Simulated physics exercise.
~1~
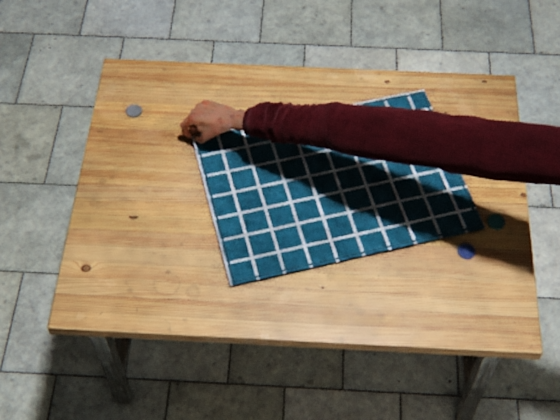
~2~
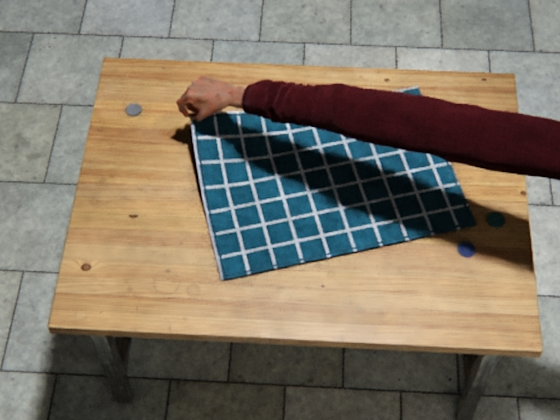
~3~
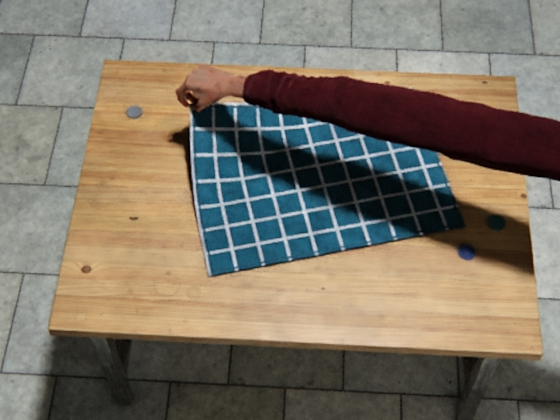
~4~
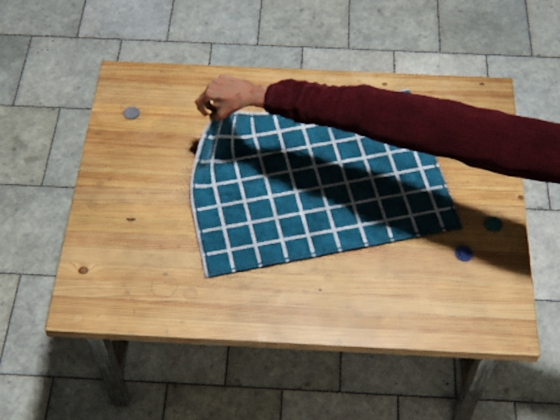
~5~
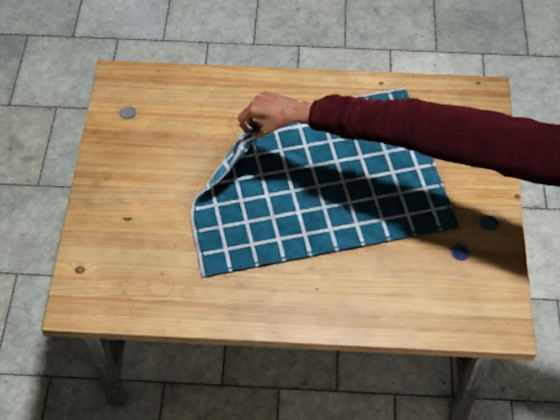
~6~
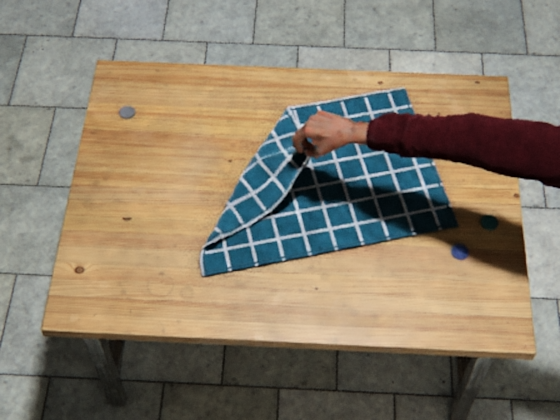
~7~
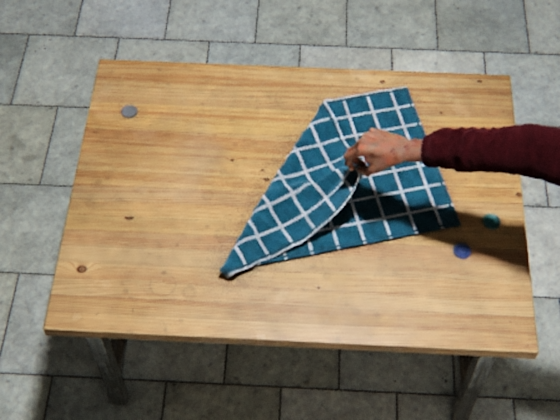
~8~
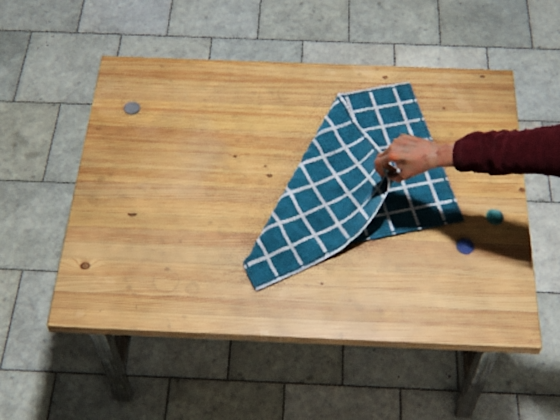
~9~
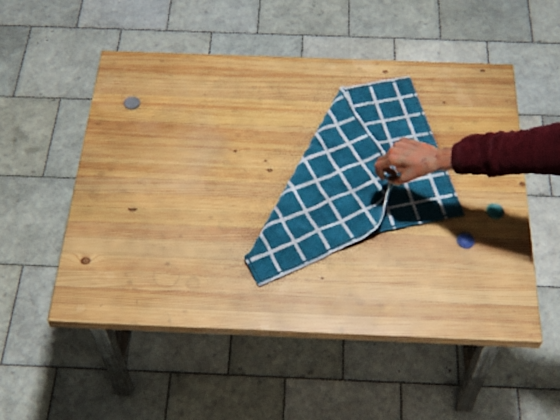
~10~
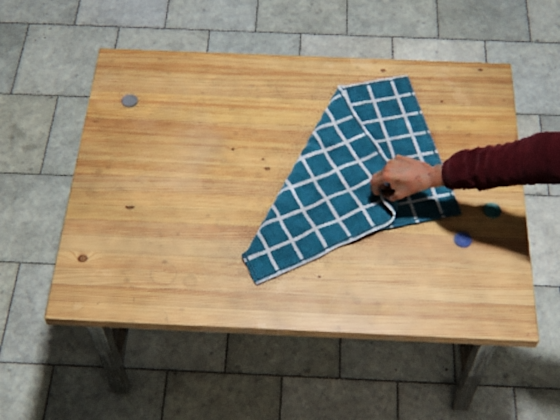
On a wooden table, a hand lifts a checked teal cloth's corner and folds it rightward.
